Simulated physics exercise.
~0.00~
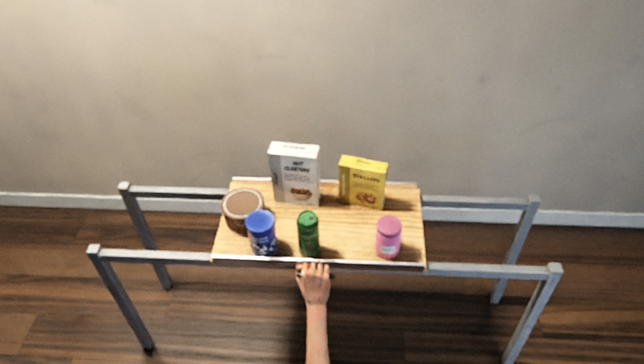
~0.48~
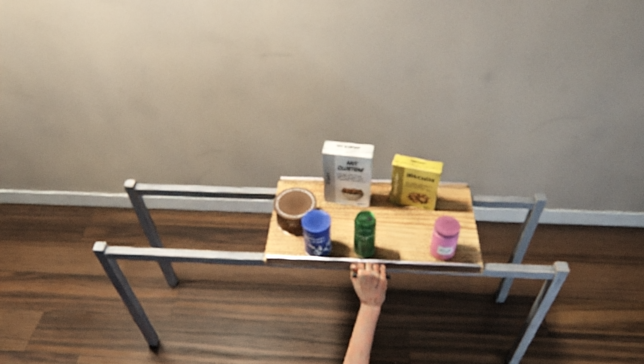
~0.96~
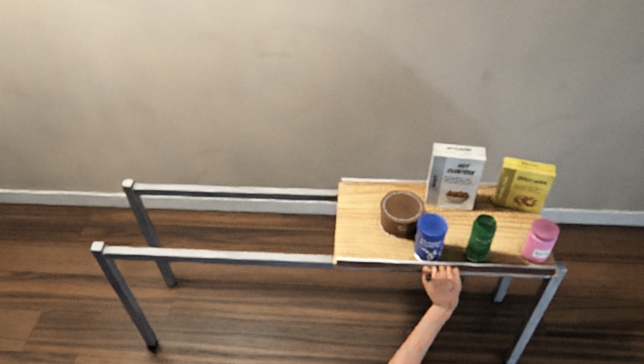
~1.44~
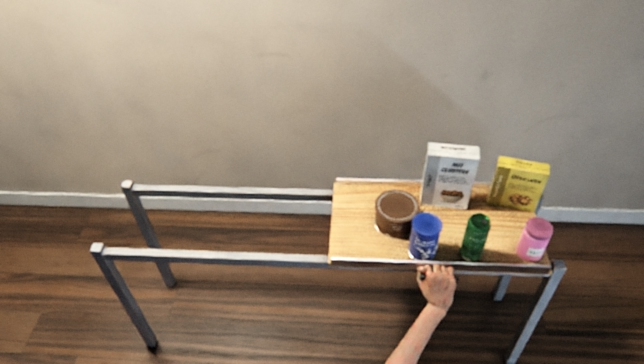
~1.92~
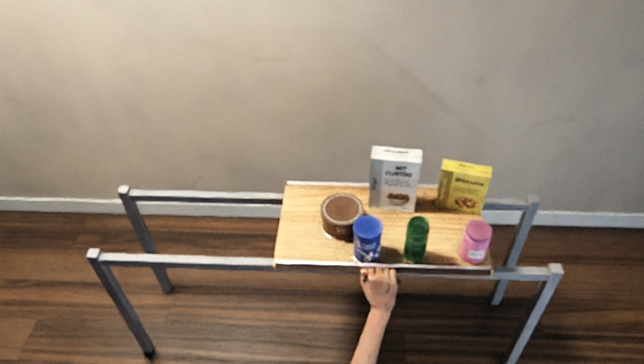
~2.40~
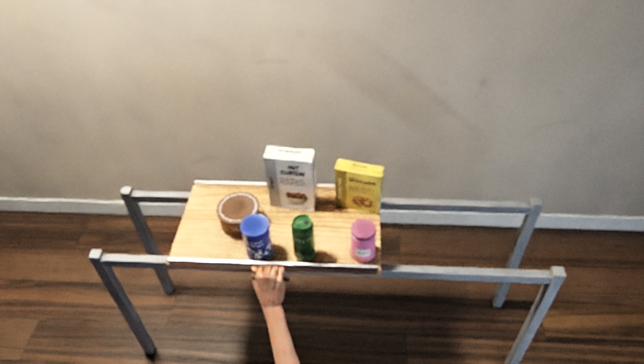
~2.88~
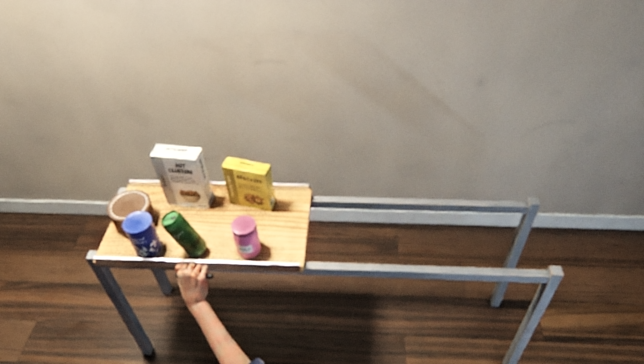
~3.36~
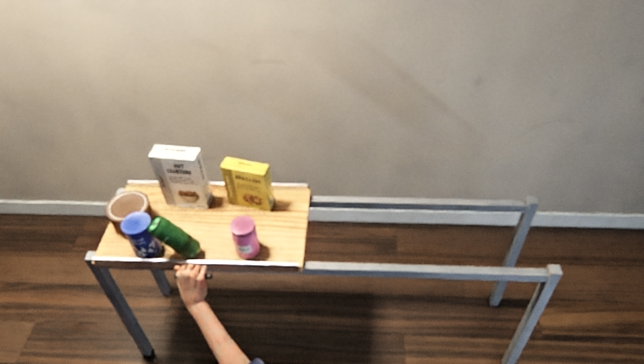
To begin with, a hand grips the front edge of a wooden tray resting on a metal rail frame, holding a brown tub, a blue tin, a green can, a pink jar, a white packet and a yellow packet. The hand slides the tray to the right until it reaches the far end, with everything still upright. It then draws the tray back, slowly at first, past the middle and on to the left end. There the green can tips leftward and ends up leaning over against the blue tin, while the other items remain standing.
